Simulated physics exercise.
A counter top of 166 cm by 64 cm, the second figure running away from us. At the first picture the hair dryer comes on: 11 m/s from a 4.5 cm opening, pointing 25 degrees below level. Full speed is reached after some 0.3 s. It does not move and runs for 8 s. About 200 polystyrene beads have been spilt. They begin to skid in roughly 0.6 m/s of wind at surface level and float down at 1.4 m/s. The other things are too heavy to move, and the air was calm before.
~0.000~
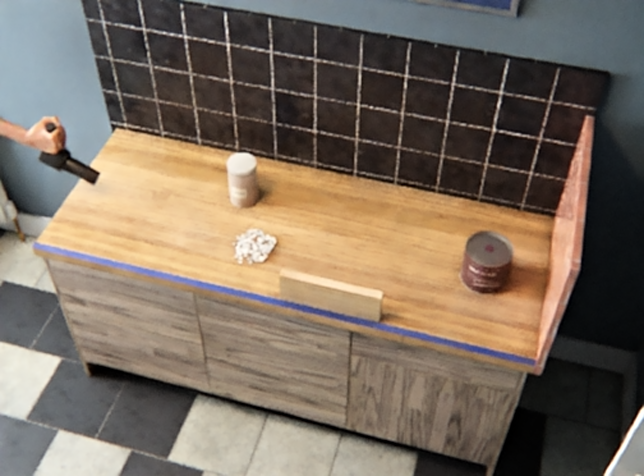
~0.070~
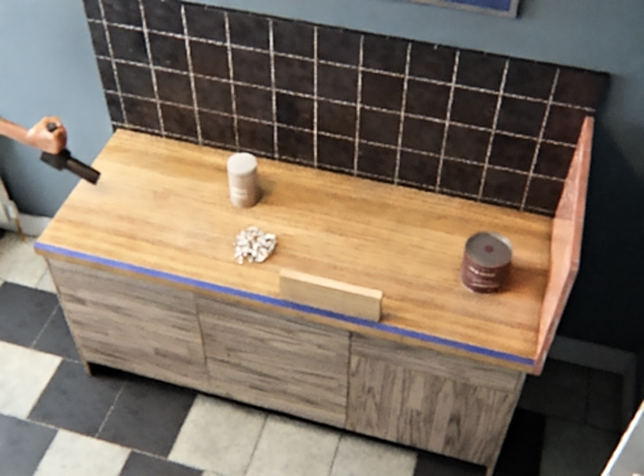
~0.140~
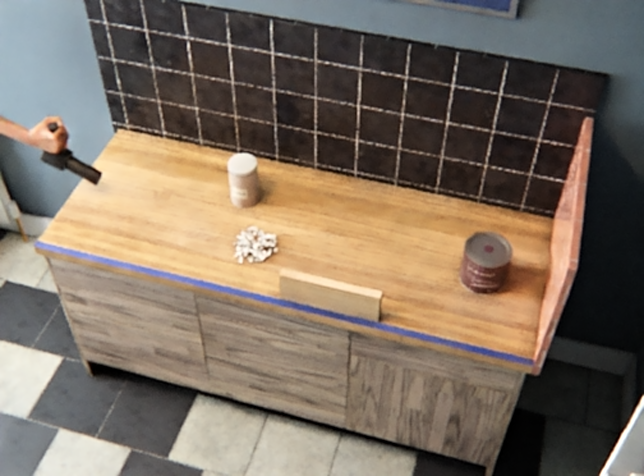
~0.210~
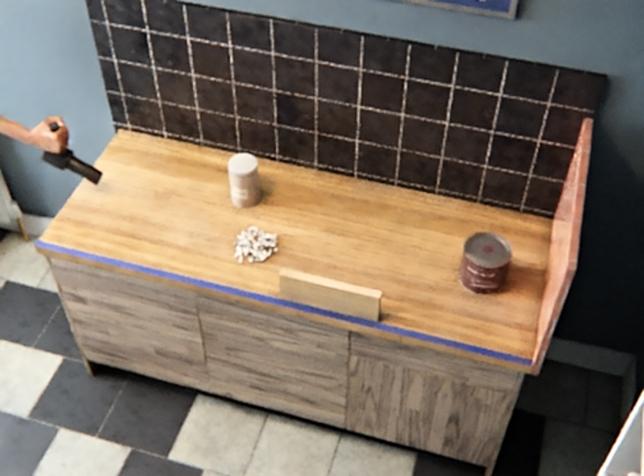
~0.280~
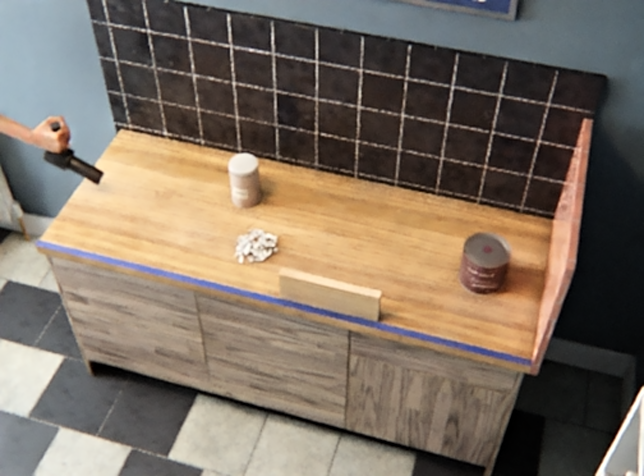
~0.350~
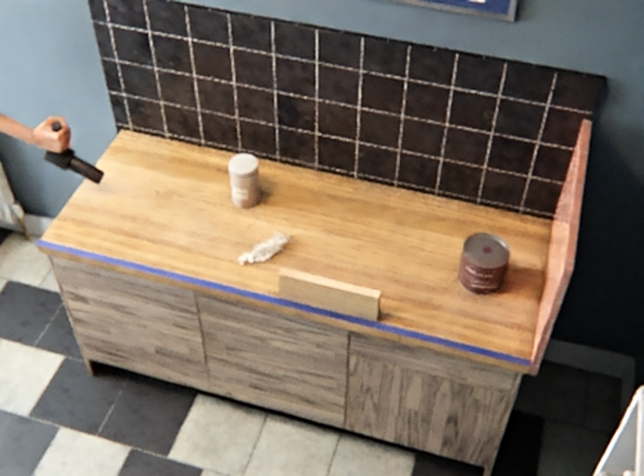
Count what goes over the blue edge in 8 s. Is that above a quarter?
Answer: Yes.
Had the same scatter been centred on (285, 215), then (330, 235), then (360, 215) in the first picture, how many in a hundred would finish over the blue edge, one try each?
In turn about 1 %, 1 %, 1 %.
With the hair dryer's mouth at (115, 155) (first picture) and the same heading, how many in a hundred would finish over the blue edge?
In that case some 100 per cent.
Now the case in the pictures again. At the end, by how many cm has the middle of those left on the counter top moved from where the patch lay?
About 95 cm.
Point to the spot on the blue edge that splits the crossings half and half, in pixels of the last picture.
At about (415, 338).
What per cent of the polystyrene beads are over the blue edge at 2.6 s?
Some 70 per cent.
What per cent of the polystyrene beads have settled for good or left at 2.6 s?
Near 70 %.
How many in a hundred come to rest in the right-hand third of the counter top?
Near 30 %.
After 1.6 s the count stands so, 65 % are over the blue edge; the middle of those still in play is near (537, 313).
After 2.6 s the count stands so, 66 % are over the blue edge; the middle of those still in play is near (537, 312).
After 4.4 s the count stands so, 66 % are over the blue edge; the middle of those still in play is near (536, 310).
After 8.0 s, at the end, 66 % are over the blue edge; the middle of those still in play is near (536, 310).
